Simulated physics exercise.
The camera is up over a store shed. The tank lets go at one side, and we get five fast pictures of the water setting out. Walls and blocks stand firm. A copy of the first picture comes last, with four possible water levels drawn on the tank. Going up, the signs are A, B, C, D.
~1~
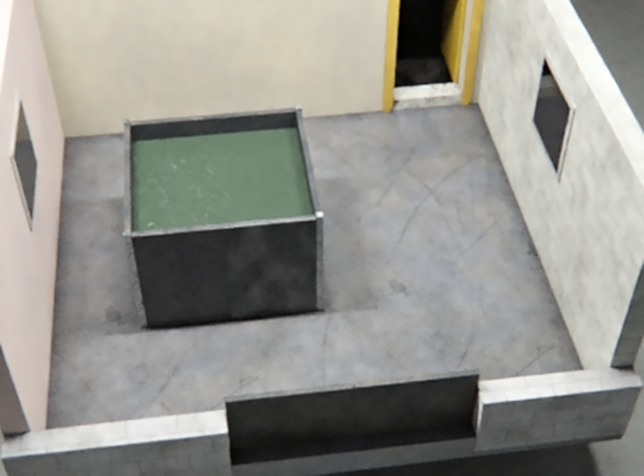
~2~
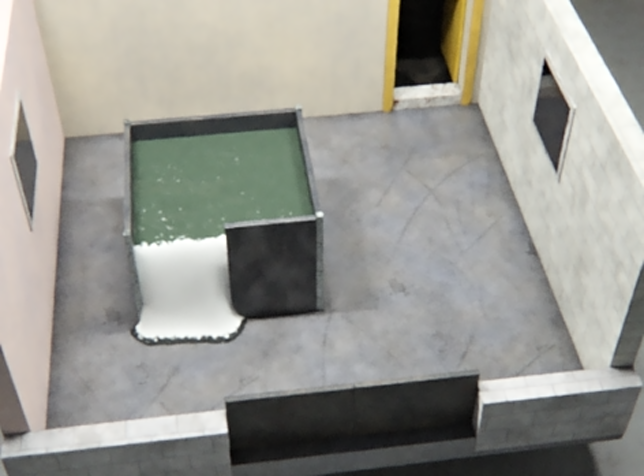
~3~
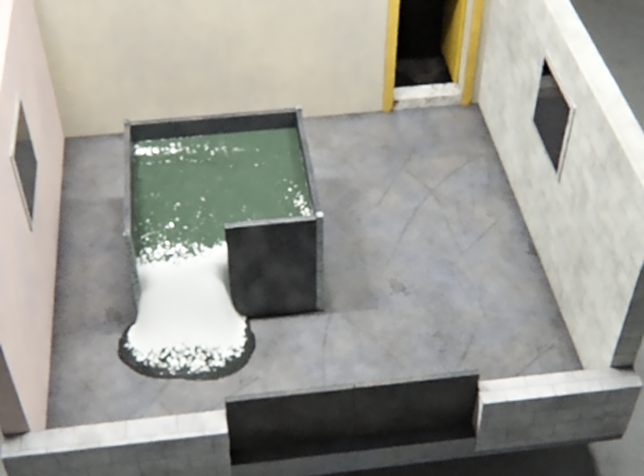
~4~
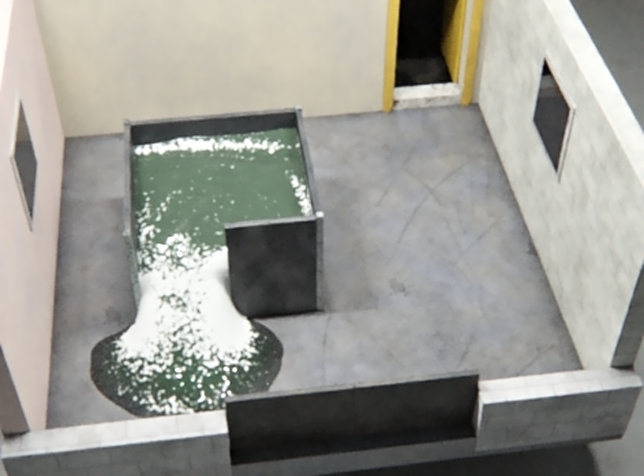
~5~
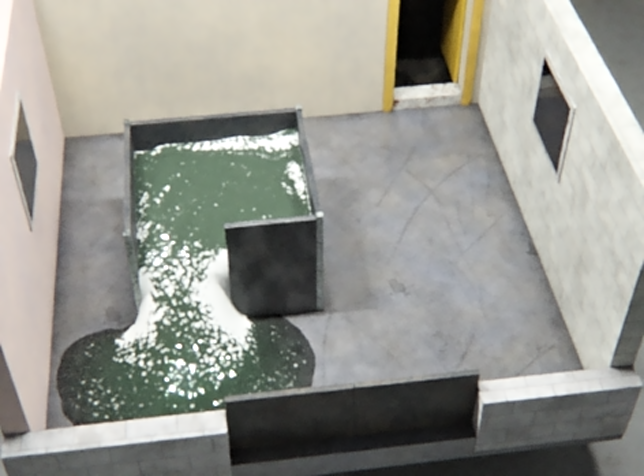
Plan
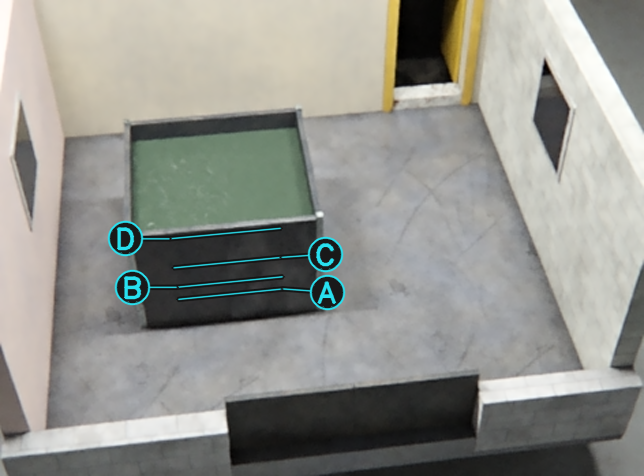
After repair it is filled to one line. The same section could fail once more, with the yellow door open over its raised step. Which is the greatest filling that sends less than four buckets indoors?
Mark C.
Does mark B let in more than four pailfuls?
No.
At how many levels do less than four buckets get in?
Three.
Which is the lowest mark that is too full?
D it is.
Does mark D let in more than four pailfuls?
Yes.
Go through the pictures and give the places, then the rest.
The first picture shows water in the tank at rest, its middle at (220, 185); foot of the yellow doorway at (427, 107); shut gate at (353, 393).
In the second picture, 1 % of the ground under water, visible out to (142, 331).
In the third picture, 4 % of the ground under water, visible out to (240, 360).
In the fourth picture, 8 % of the ground under water, visible out to (106, 373).
In the fifth picture, 15 % of the ground under water, visible out to (75, 377).
In cyan, A at (230, 294); B at (229, 282); C at (228, 262); D at (225, 233); from the bottom up A, B, C, D.
Choosing A, nothing gets over.
Choosing B, nothing gets over.
Choosing C, a bucket or two gets in.
Choosing D, about 11 bucketfuls get in.
